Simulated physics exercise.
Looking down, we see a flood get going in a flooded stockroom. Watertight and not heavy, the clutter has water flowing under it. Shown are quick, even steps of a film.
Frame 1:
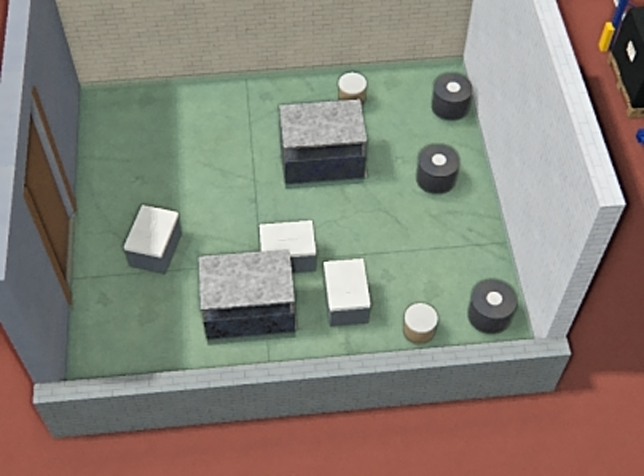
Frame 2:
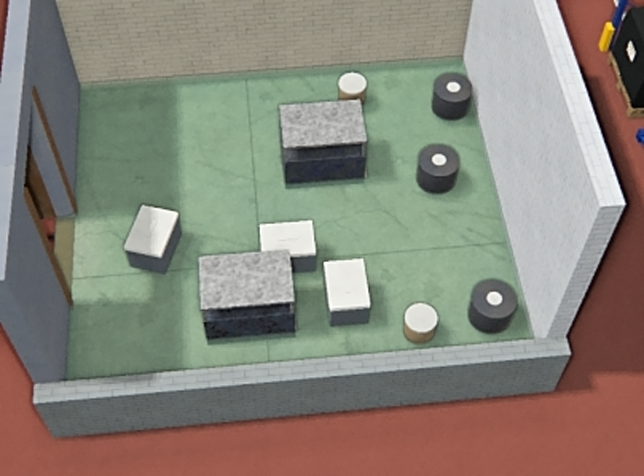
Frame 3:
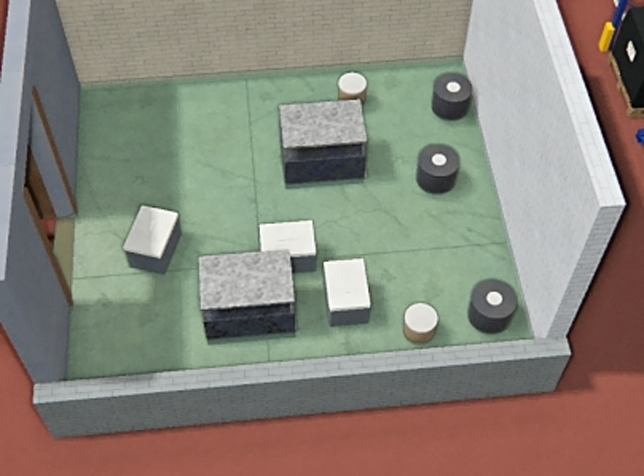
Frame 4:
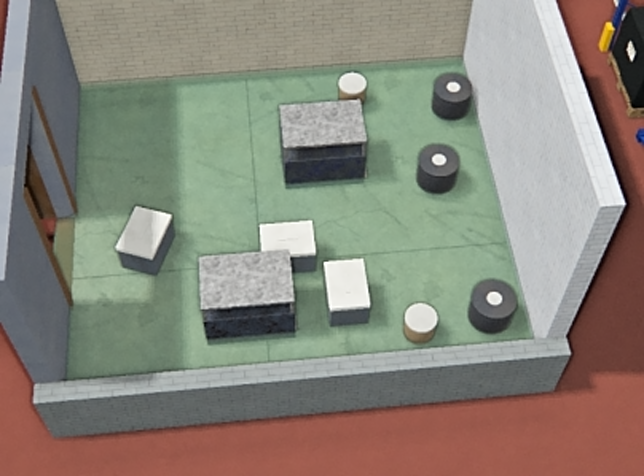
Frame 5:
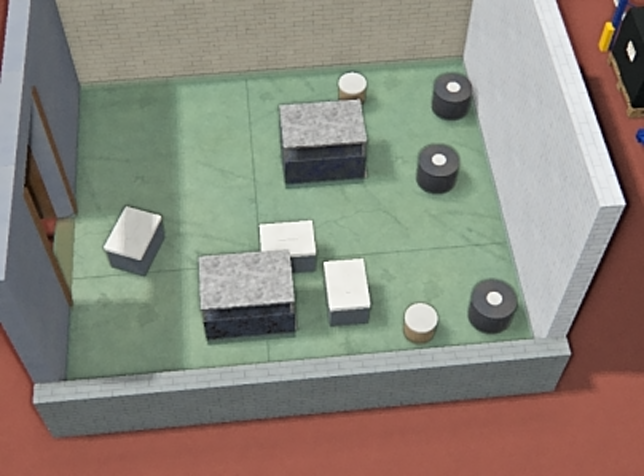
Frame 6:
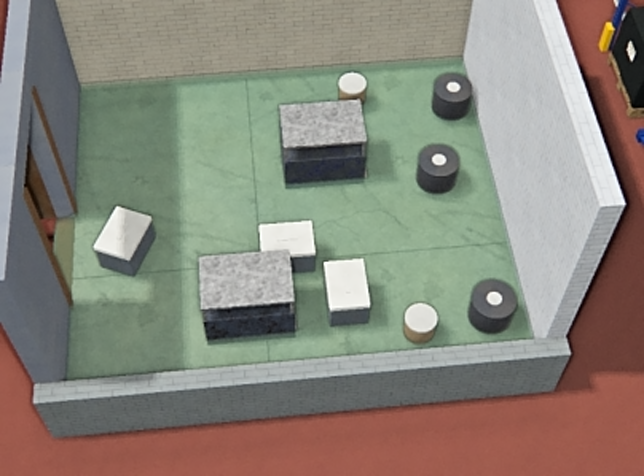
White-walled room with a green floor holding scattered blocks and drums, a door opening at left, then one pale-topped box sliding slightly left.
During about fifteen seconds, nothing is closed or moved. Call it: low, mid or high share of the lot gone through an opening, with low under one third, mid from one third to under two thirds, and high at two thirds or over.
Low.
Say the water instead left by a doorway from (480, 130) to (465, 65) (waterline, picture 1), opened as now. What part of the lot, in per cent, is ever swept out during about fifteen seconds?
Result: 40 per cent.
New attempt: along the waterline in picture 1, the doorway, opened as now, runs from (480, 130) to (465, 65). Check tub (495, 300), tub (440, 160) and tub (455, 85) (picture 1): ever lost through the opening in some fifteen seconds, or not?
In the order given: Retained, flushed out, flushed out.
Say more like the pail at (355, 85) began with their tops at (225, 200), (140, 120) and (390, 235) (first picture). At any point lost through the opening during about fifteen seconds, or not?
Result, in sequence: Ends up outside; ends up outside; never gets out.
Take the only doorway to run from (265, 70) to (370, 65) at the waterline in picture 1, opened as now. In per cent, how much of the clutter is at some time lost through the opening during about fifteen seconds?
About 40 percent.
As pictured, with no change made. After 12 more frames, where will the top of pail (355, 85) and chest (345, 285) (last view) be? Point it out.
Look for them close to (313, 88) and (312, 288).
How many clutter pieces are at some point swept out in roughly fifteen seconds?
2 of them.
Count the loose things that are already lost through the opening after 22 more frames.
1.
A moment on, 0 of 8 are out; 8 afloat.
Next, 1 of 8 are out; 7 afloat.
Later, 1 of 8 are out; 7 afloat.
In the end, 2 of 8 are out; 6 afloat.
